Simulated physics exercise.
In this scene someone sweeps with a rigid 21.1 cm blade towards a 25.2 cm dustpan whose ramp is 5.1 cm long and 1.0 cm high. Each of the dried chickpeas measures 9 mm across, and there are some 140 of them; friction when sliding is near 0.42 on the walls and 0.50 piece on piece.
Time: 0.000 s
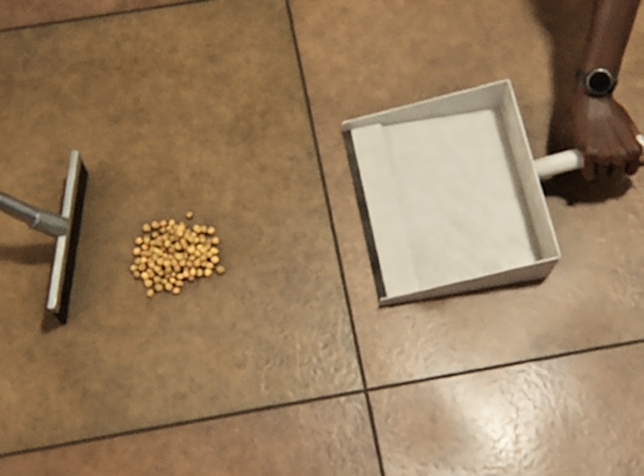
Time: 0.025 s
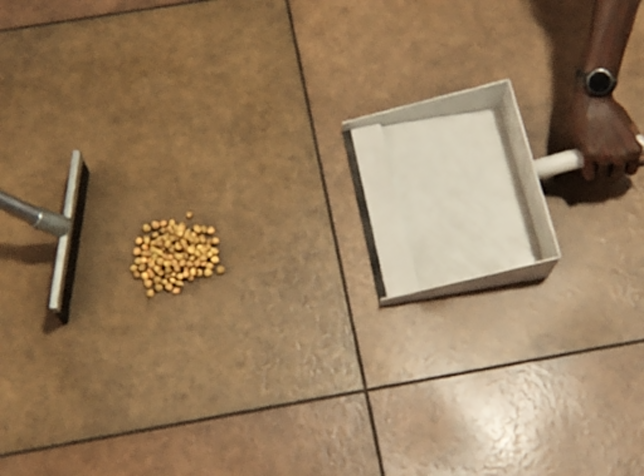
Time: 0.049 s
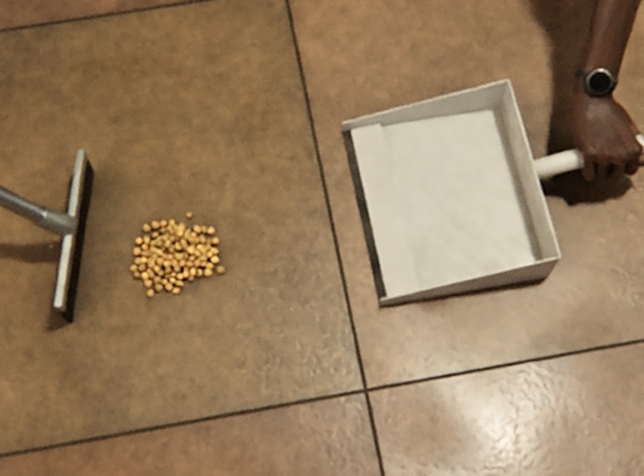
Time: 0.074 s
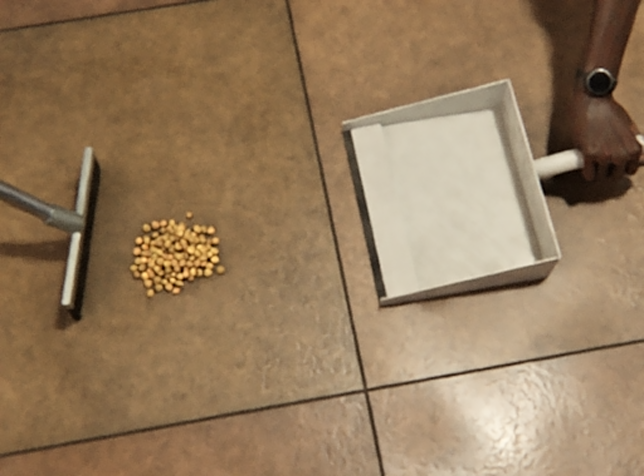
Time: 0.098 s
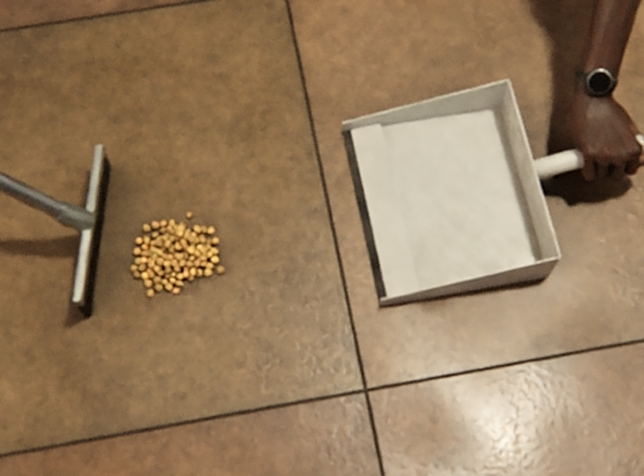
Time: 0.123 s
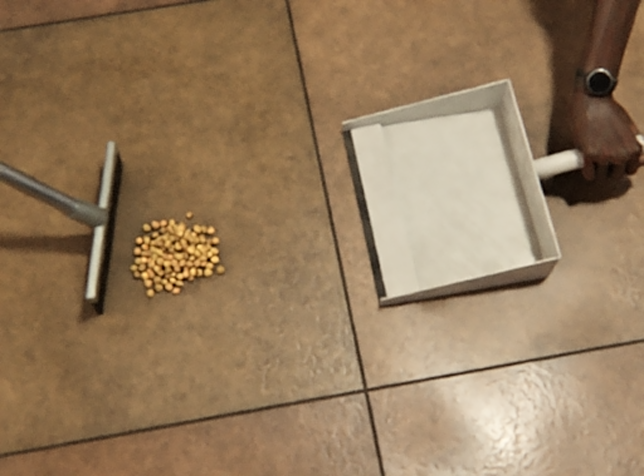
A rigid blade slides slowly right toward dried chickpeas while a hand holds a dustpan still.
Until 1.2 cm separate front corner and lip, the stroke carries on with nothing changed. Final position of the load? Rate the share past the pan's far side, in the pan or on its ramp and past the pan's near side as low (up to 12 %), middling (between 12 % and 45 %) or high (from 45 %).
Shares - past the pan's far side: Low; in the pan or on its ramp: Middling; past the pan's near side: Low.
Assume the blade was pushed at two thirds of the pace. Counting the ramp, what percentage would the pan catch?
Then about 5 per cent.
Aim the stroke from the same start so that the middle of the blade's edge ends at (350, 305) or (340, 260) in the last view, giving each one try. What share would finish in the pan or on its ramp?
Close to 25 and 30 in a hundred, in that order.
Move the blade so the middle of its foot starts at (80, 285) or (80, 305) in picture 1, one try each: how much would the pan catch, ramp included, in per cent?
30 and 35 per cent, roughly.
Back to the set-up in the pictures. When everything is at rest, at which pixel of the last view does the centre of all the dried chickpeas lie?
When it all comes to rest, the middle is near (355, 229).
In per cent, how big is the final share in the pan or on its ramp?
About 20 per cent.
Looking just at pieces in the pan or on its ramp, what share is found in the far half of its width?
I'd put it at around 60 per cent.
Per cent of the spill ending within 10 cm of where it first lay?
0 %.
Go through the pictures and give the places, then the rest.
The first frame shows blade from (54, 308) to (77, 157), moved 0.0 cm, 0 of the pieces shifted so far; middle of the pieces at (174, 255); pan at (457, 199).
The second frame shows blade from (56, 308) to (78, 157), moved 0.2 cm, 0 of the pieces shifted so far; middle of the pieces at (174, 255).
The third frame shows blade from (60, 307) to (83, 156), moved 0.8 cm, 0 of the pieces shifted so far; middle of the pieces at (174, 255).
The fourth frame shows blade from (68, 305) to (90, 154), moved 1.8 cm, 0 of the pieces shifted so far; middle of the pieces at (174, 255).
The fifth frame shows blade from (79, 302) to (101, 151), moved 3.1 cm, 0 of the pieces shifted so far; middle of the pieces at (174, 255).
The sixth frame shows blade from (92, 298) to (113, 148), moved 4.7 cm, 0 of the pieces shifted so far; middle of the pieces at (174, 255); pan at (457, 199). Its pace works out near 0.64 m/s, heading 6 degrees away from the viewer's side.
After 0.35 s, middle of the blade 18 cm from the lip; 0 % over the lip, far side 0 %, near side 0 %.
After 0.50 s, middle of the blade 8 cm from the lip; 0 % over the lip, far side 0 %, near side 0 %.
After 0.77 s, middle of the blade 4 cm from the lip; 20 % over the lip, far side 0 %, near side 0 %.
At rest (1.9 s), far side 0 %, pan 20 %, near side 0 %, in front of the lip or behind the blade 75 %.
